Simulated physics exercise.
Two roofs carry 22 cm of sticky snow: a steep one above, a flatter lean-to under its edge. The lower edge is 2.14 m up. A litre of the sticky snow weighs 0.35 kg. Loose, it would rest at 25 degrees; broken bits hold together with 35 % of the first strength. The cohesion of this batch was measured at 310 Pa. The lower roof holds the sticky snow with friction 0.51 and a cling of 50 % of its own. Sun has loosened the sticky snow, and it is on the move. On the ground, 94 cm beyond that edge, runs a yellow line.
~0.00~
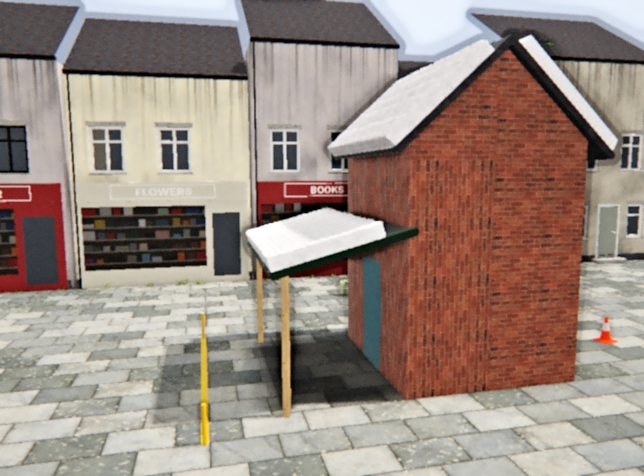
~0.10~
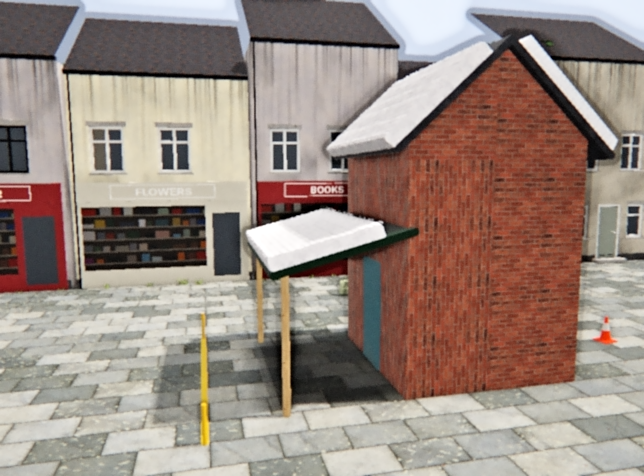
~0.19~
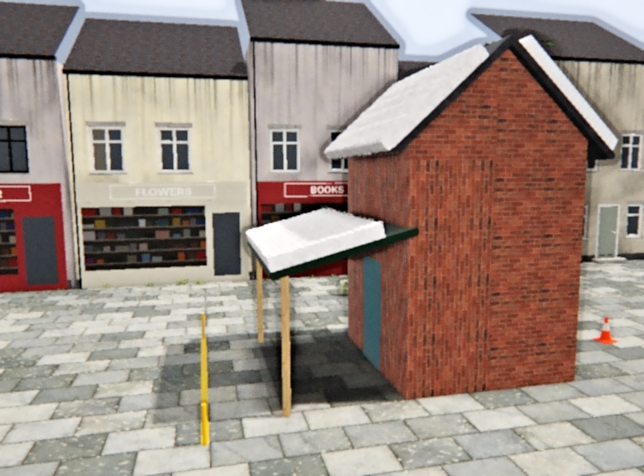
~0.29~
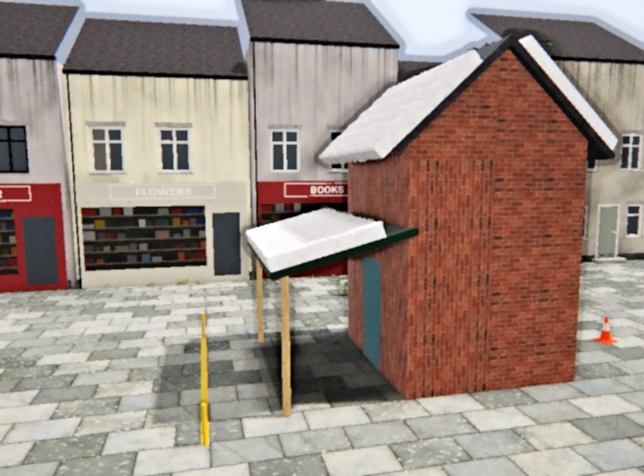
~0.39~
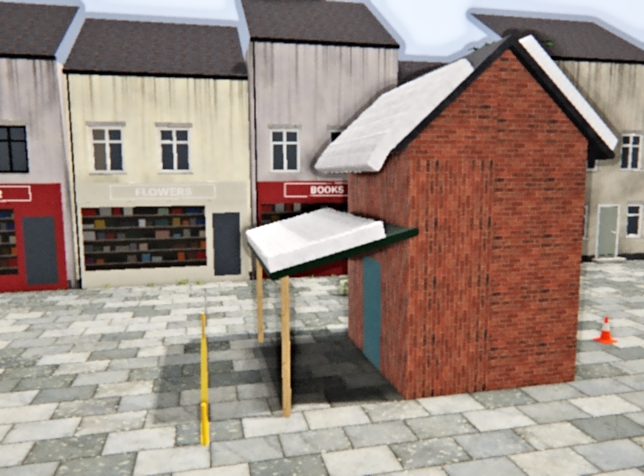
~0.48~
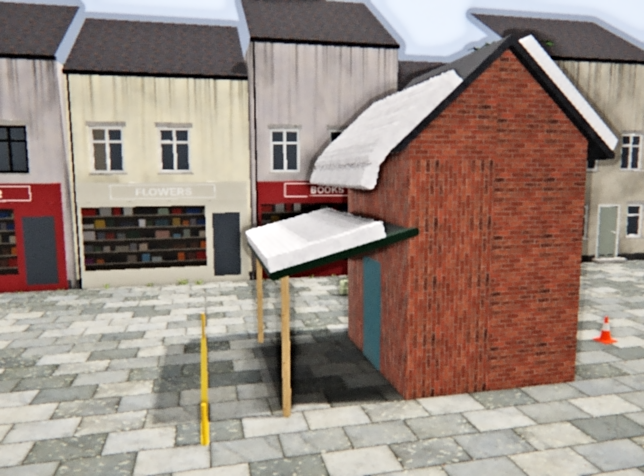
The clip shows a small brick building with white snow on its steep roof and on a lower lean-to beside a yellow line; the upper snow slides slowly down to the left, extending past the roof edge and bending downward.
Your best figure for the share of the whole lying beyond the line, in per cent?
The share of the whole lying beyond the line is near 46 %.
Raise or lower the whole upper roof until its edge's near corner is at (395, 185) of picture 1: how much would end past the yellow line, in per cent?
Then about 25 %.
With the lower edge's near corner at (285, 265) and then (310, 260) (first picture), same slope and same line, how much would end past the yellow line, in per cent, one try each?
In that order: 50 %, 50 %.
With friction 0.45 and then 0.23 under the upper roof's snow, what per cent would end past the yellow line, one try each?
In that order: 35 %, 40 %.
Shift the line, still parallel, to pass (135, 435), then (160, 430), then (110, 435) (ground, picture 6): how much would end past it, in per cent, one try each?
In that order: 25 %, 35 %, 18 %.
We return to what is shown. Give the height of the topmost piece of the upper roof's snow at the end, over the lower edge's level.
Some 0.7 m.
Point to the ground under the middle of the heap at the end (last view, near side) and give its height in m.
Around (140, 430); it stands about 0.2 m.
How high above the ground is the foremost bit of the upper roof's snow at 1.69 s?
Some 0.0 m.
By 1.04 s, none is below the lower edge and 0 % is past the line.
By 1.69 s, 52 % is below the lower edge and 38 % is past the line.
By 2.35 s, 55 % is below the lower edge and 46 % is past the line.
By 3.00 s, 55 % is below the lower edge and 46 % is past the line.
By 3.10 s, at the end, 55 % is below the lower edge and 46 % is past the line.
